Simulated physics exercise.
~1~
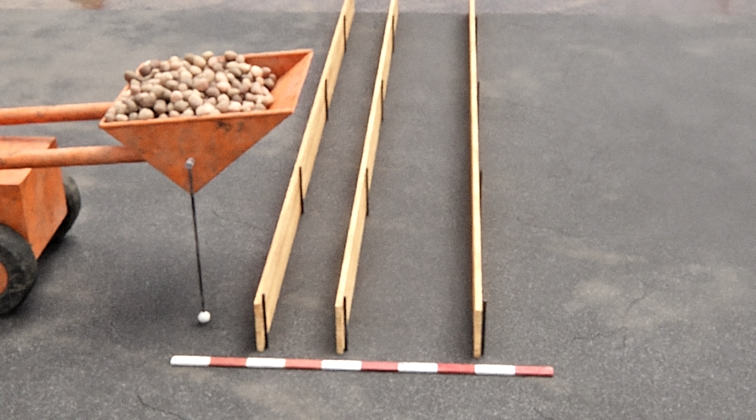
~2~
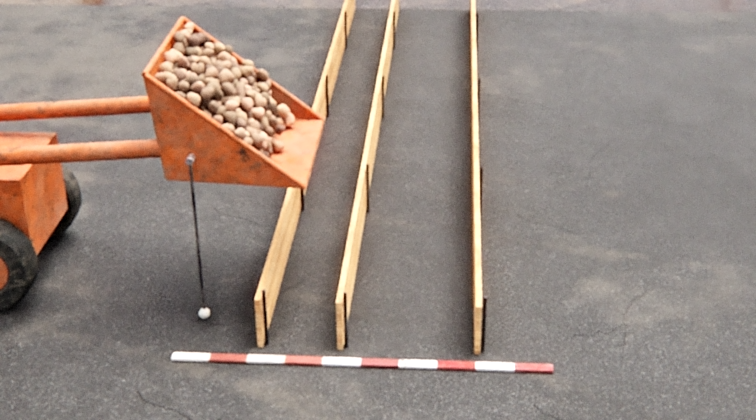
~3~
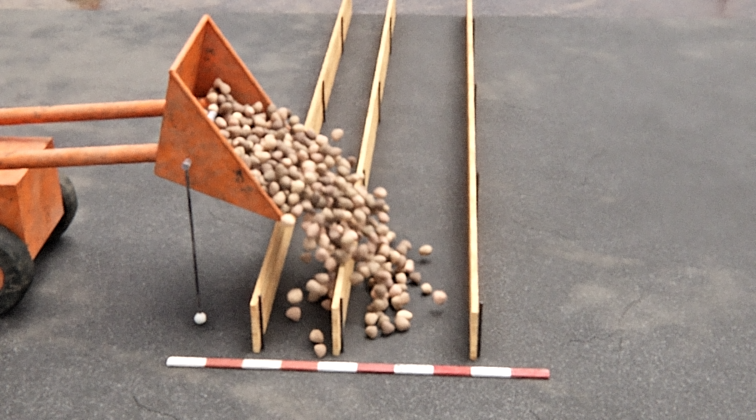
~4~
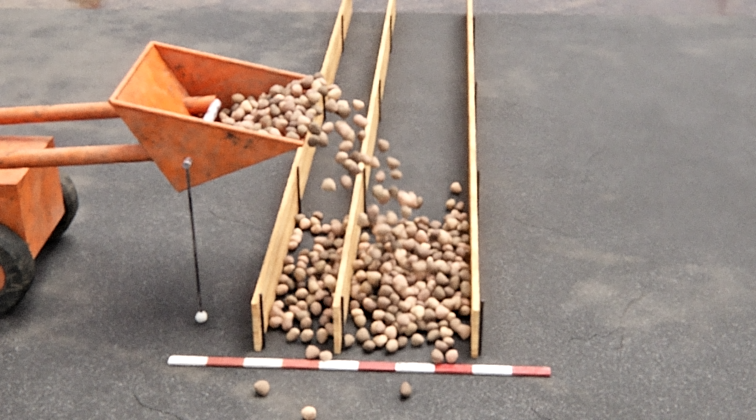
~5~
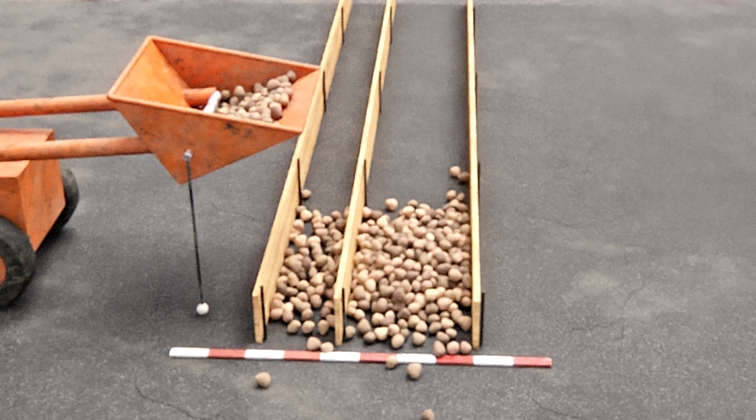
The clip opens on an orange loader at the left, its raised bucket heaped with smooth brown stones beside three upright planks and a red and white striped bar on the ground. The bucket tips forward to the right, and the stones slide toward its lip. As it tilts further, they pour out in a thick stream over the nearer planks. The bucket then swings back while the last falling stones drop. It ends tilted back with a small heap inside, most stones lying between the planks, more in the wider right bay, and a few strays beyond the bar.
